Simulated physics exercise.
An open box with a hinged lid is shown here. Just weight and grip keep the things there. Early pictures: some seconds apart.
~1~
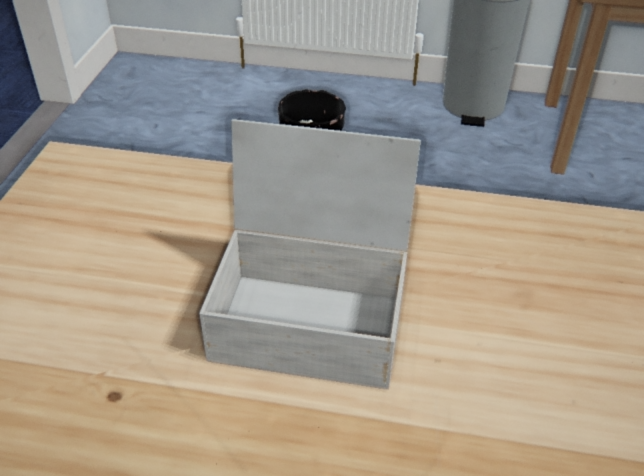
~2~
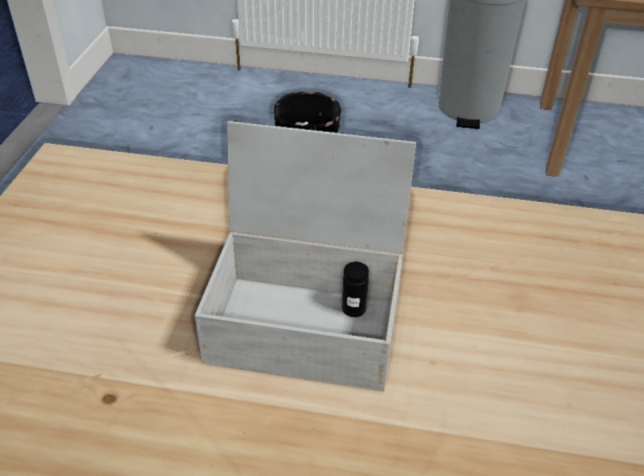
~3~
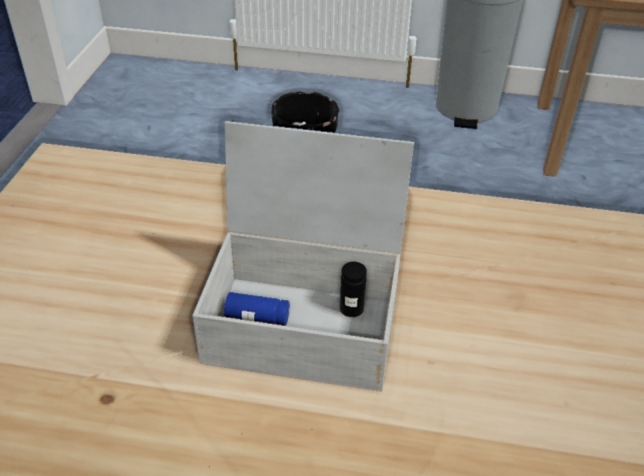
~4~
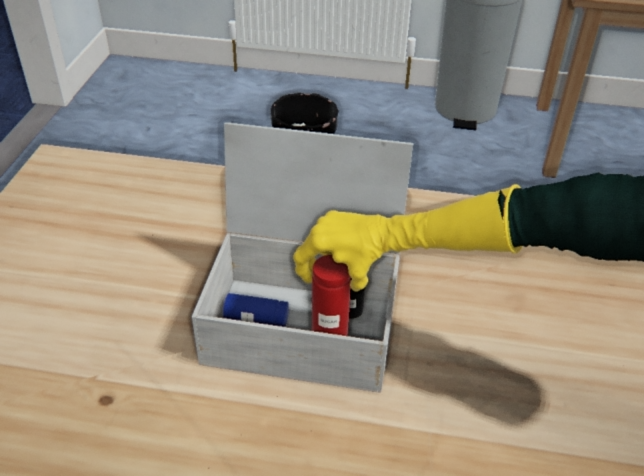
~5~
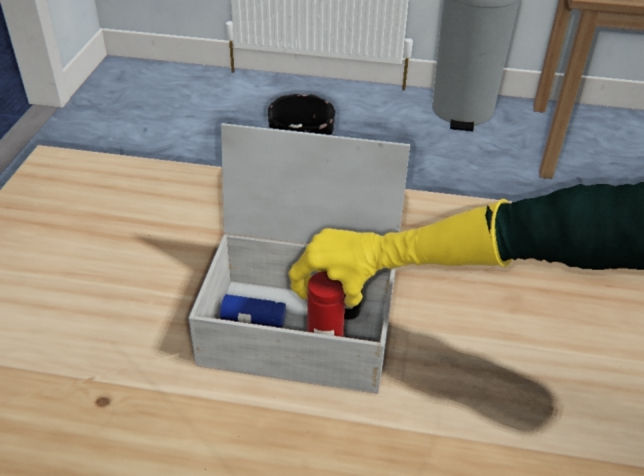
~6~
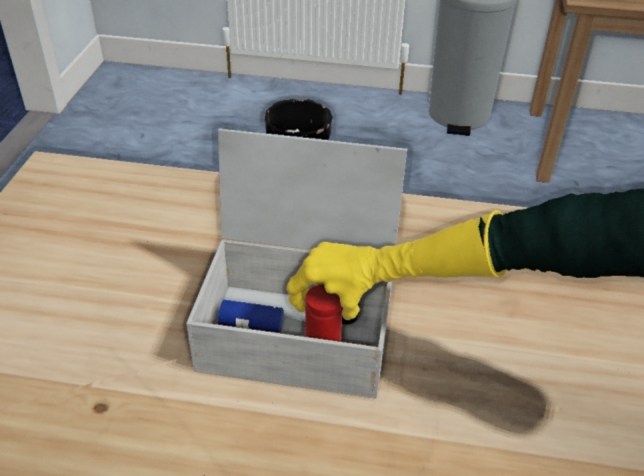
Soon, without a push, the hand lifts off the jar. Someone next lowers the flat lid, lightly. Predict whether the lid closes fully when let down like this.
Prediction: The lid stays raised.
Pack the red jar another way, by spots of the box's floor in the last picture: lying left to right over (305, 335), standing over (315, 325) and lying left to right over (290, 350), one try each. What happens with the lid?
Try 1: Lid shut; try 2: Lid not shut; try 3: Lid shut.
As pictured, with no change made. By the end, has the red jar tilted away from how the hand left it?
Looking at the last picture, the red jar is left as set.
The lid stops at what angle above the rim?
Near 20° up from the rim.
Then, 1.50 s past the last view, lid 65° above the rim.
Then, 2.00 s past the last view, lid 19° above the rim.
Finally, lid 20° above the rim; all 3 still in place. Final places as the last picture's camera would see them, red jar near (323, 331).
